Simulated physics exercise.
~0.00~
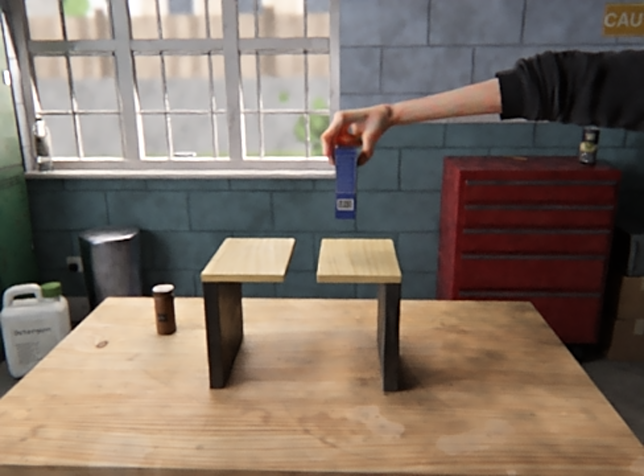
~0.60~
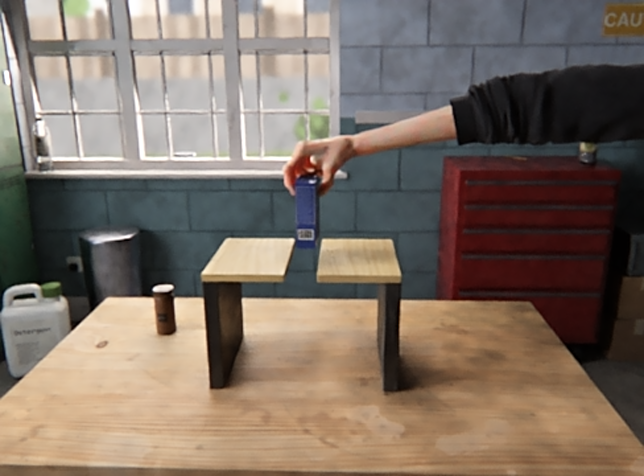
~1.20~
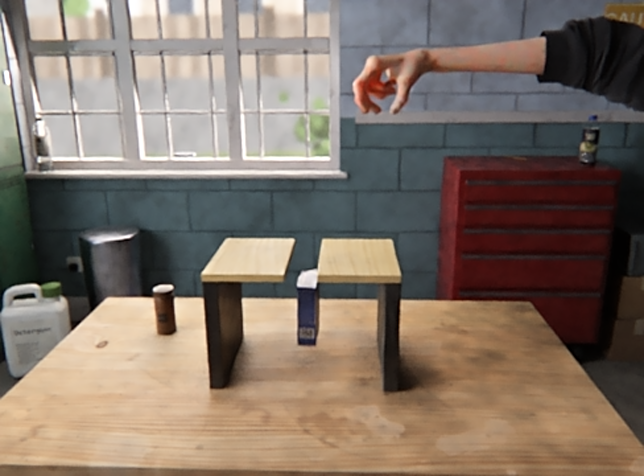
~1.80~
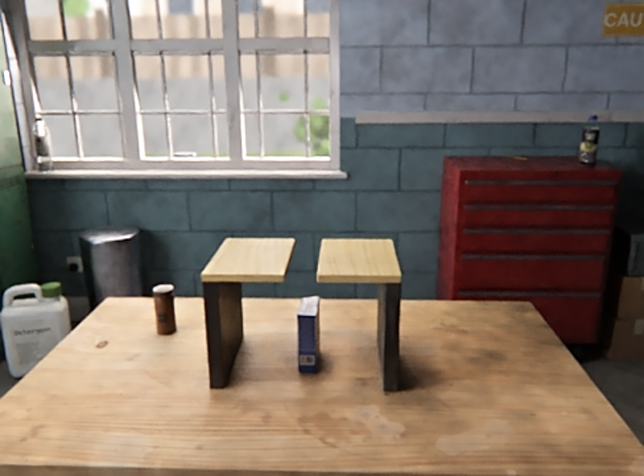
A hand lowers a blue packet between two ledges and releases it, dropping it onto the table.
